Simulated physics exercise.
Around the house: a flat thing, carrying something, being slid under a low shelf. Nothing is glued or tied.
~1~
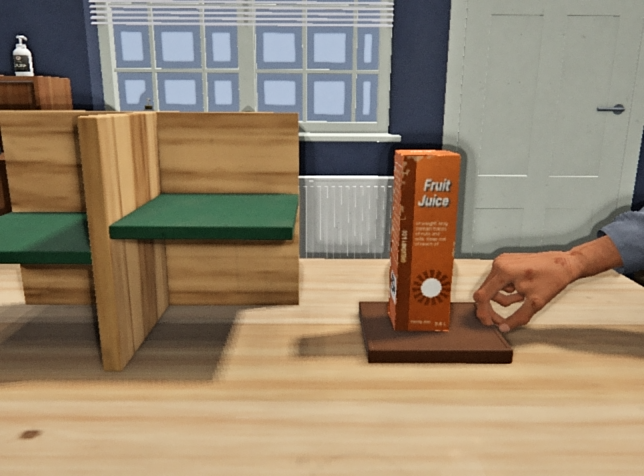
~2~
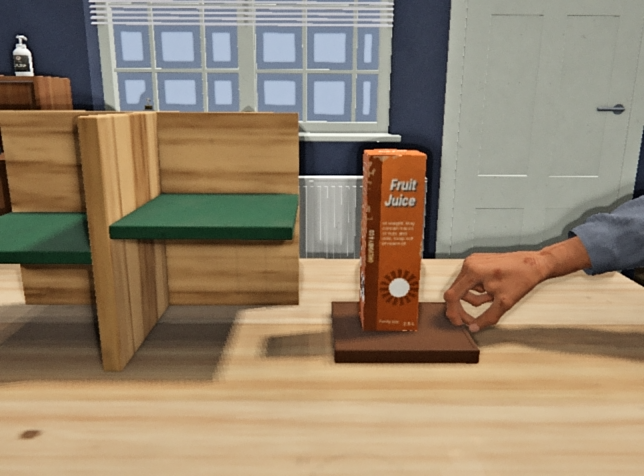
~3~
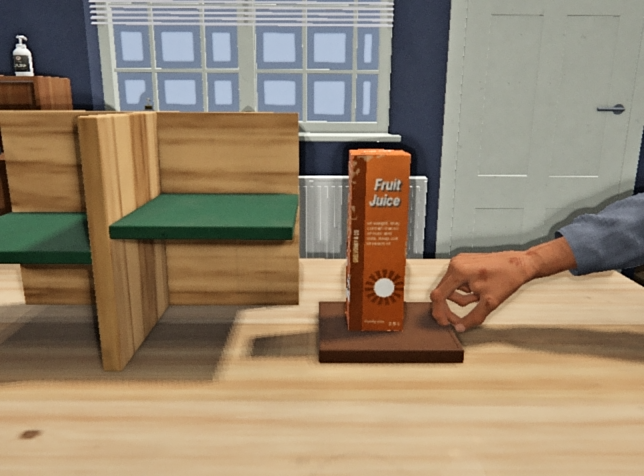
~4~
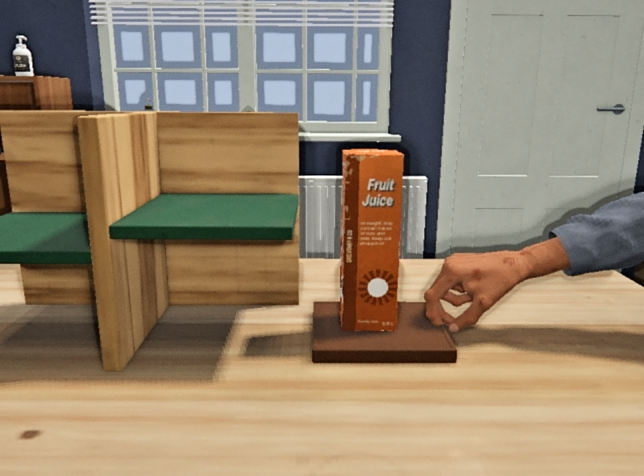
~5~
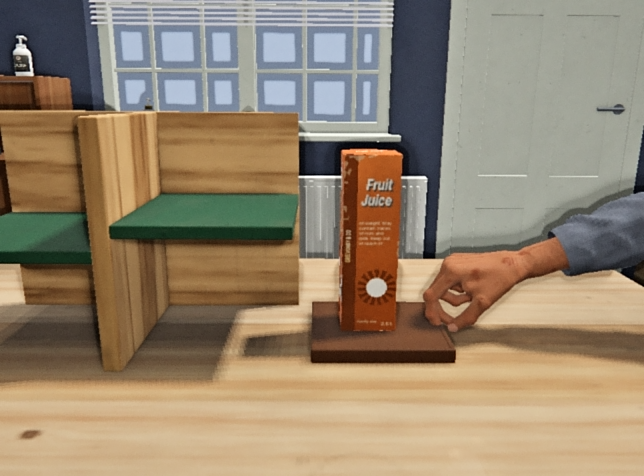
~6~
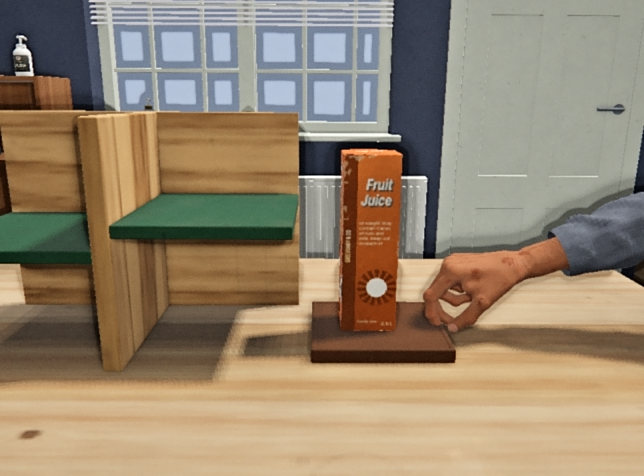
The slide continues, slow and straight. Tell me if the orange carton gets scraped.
The orange carton gets scraped off its spot.
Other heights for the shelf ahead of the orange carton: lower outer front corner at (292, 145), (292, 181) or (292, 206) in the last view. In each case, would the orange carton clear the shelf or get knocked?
In that order, it slips under; is knocked back; is knocked back.
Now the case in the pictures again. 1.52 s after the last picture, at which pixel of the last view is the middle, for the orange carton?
Near (328, 240).
Then, 1.52 s later than the last frame, orange carton tilted by 34° near (328, 240).
When it is over, the orange carton is knocked back, near (349, 303).
